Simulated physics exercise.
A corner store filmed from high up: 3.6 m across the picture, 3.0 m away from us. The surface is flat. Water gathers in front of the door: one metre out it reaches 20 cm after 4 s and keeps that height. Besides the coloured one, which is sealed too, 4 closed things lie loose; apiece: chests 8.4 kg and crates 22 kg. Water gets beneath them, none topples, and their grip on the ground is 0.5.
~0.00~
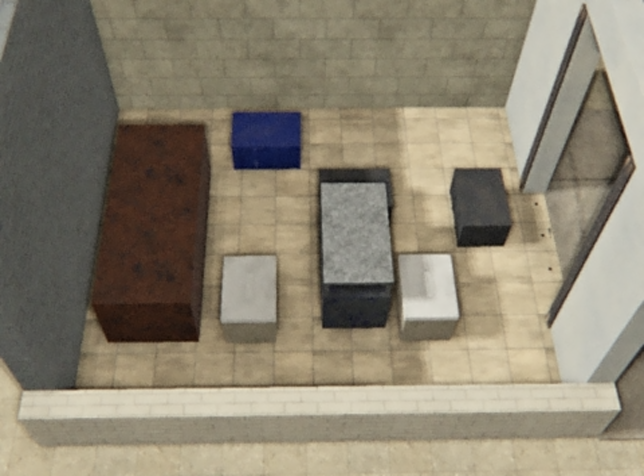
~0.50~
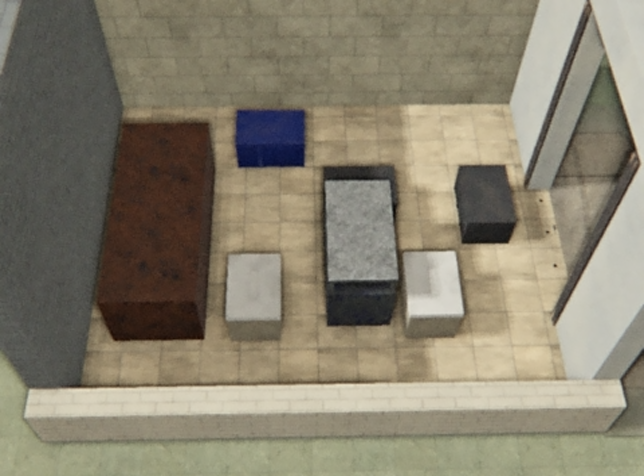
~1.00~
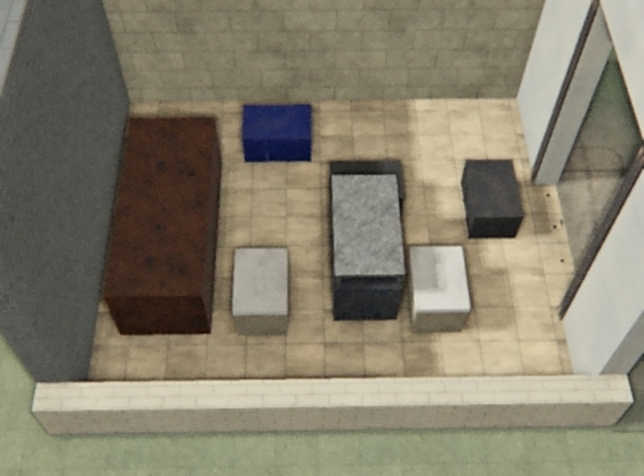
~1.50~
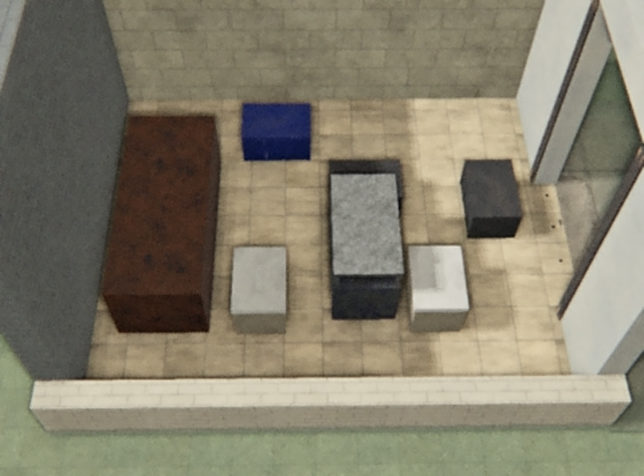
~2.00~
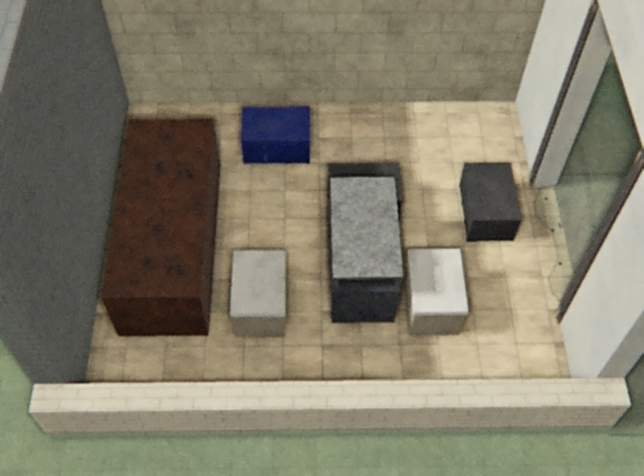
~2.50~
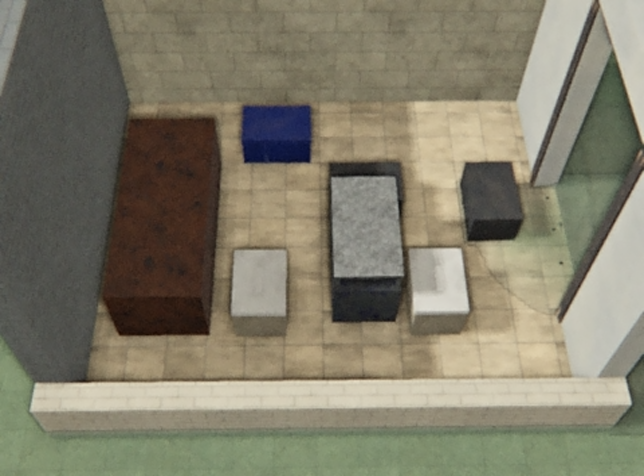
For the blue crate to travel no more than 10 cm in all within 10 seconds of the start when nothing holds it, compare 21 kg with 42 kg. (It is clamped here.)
For it, only the larger load is enough.
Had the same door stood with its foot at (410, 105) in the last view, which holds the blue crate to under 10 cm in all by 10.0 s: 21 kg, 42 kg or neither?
Then the lower weight is enough.
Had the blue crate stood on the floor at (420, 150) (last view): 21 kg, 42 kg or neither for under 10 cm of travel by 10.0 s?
Only the larger holds.
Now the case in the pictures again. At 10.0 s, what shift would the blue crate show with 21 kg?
About 40 cm.
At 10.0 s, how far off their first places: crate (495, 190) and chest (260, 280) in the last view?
In that order: 150 cm, 30 cm.
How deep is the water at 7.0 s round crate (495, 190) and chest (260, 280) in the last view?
About 10 and 3 cm.
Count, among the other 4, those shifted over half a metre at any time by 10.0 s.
That makes 3.
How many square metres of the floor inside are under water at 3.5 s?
Some 1.5 m2.
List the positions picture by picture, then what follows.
The first picture shows the blue crate at (266, 129) rests on the ground; water covers 0.0 m2; 0 of 5 have shifted.
The second picture shows the blue crate at (270, 127) rests on the ground; 0.0 m2 under water; 0 of 5 have shifted.
The third picture shows the blue crate at (277, 121) rests on the ground; water covers 0.0 m2; 0 of 5 have shifted.
The fourth picture shows the blue crate at (276, 120) rests on the ground; water covers 0.0 m2; 0 of 5 have shifted.
The fifth picture shows the blue crate at (276, 123), on the bottom; 0.0 m2 under water; 0 of 5 have shifted.
The sixth picture shows the blue crate at (277, 123), on the bottom; water covers 0.4 m2; 0 of 5 have shifted.
After 3.5 s the blue crate would be 0 cm from its start with 21 kg and 0 cm from its start with 42 kg; 0 cm of water round it then.
After 4.5 s the blue crate would be 0 cm from its start with 21 kg and 0 cm from its start with 42 kg; 0 cm of water round it then.
After 7.0 s the blue crate would be 4 cm from its start with 21 kg and 0 cm from its start with 42 kg; 5 cm of water round it then.
After 10.0 s the blue crate would be 35 cm from its start with 21 kg and 1 cm from its start with 42 kg; 11 cm of water round it then.
